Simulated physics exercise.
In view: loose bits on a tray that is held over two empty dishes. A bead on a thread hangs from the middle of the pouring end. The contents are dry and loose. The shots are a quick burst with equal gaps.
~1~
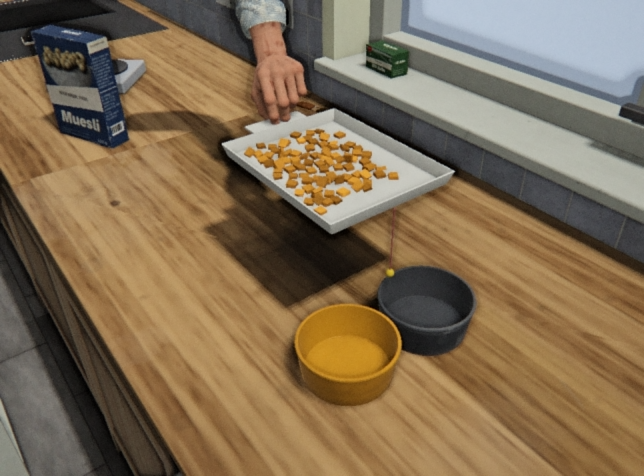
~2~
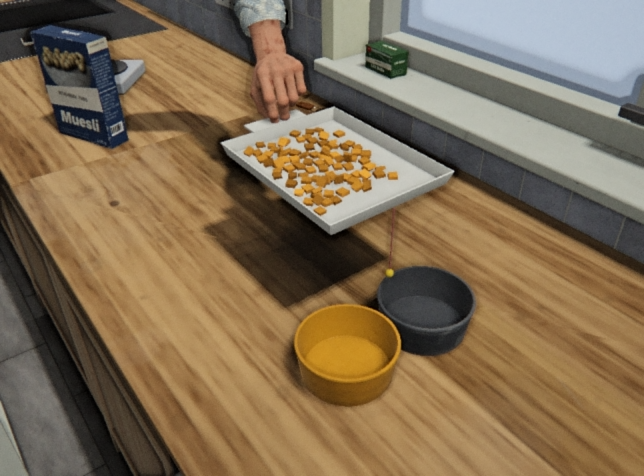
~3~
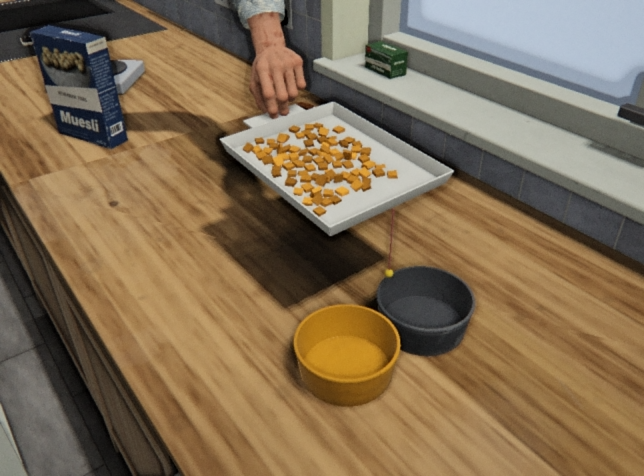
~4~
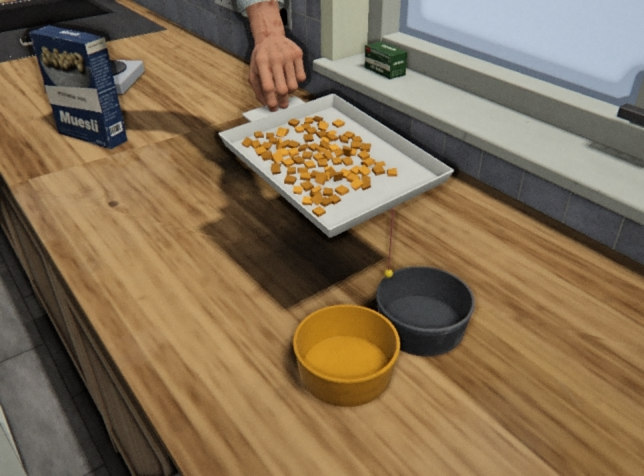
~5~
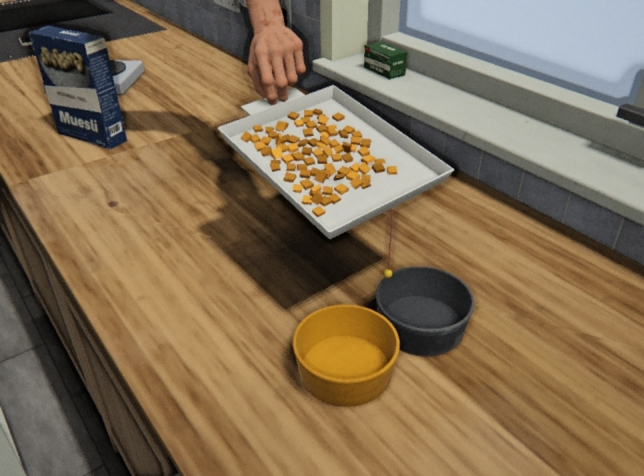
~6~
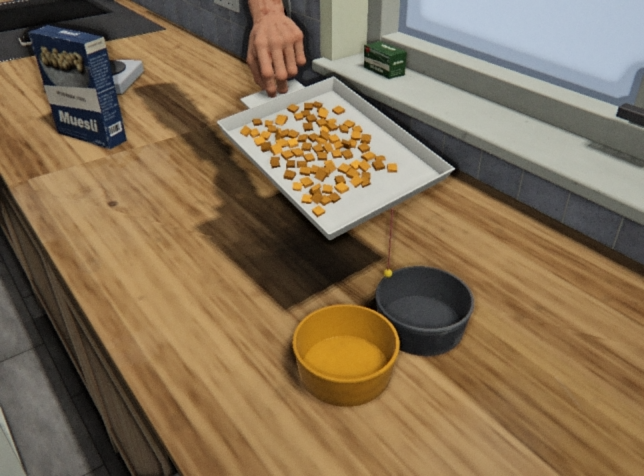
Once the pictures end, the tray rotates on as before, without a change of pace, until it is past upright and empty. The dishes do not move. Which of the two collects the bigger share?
It favours the left dish.
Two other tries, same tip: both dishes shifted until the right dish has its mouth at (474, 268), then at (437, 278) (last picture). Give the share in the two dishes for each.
Roughly 20 per cent, and 100 per cent.
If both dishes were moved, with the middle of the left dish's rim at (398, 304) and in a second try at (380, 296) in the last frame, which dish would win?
At the first place the left-hand dish, at the second the dish on the left.
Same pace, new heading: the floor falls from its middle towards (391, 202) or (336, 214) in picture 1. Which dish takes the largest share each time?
First right, then the left one.
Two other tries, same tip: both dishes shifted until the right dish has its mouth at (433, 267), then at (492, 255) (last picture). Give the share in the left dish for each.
In turn 90 and 10 in a hundred.
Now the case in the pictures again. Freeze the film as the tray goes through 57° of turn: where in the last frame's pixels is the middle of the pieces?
At about (343, 207).
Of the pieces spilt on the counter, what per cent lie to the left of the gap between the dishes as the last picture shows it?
Some 90 per cent.
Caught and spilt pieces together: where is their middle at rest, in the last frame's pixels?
Roughly at (348, 354).
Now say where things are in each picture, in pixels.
The first picture shows corners of the pouring end at (332, 220) and (448, 171), level; middle of the load at (320, 164), small crackers; left dish at (381, 384); right dish at (460, 334); bead on its thread at (390, 273).
The second picture shows corners of the pouring end at (331, 221) and (447, 171), level; middle of the load at (319, 163).
The third picture shows corners of the pouring end at (331, 223) and (447, 170), tipped barely, lowest at the left corner; middle of the load at (319, 161).
The fourth picture shows corners of the pouring end at (331, 225) and (447, 170), tipped a little, lowest at the left corner; middle of the load at (319, 157).
The fifth picture shows corners of the pouring end at (330, 227) and (447, 169), tipped a little, lowest at the left corner; middle of the load at (318, 153).
The sixth picture shows corners of the pouring end at (330, 229) and (448, 168), tipped a little, lowest at the left corner; middle of the load at (318, 149); left dish at (379, 384); right dish at (458, 335).
Soon, tray tipped steeply; nearly all on the tray; a stray few in the air.
A while on, tray tipped right over; about half on the tray; a small part in the left dish; a stray few in the right dish; a stray few outside both; about a quarter in the air.
Towards the end, tray tipped past a quarter turn; about two thirds in the left dish; a small part in the right dish; about a quarter outside both; a stray few in the air.
Finally, tray tipped past a quarter turn; about two thirds in the left dish; a small part in the right dish; about a quarter outside both; a stray few in the air.
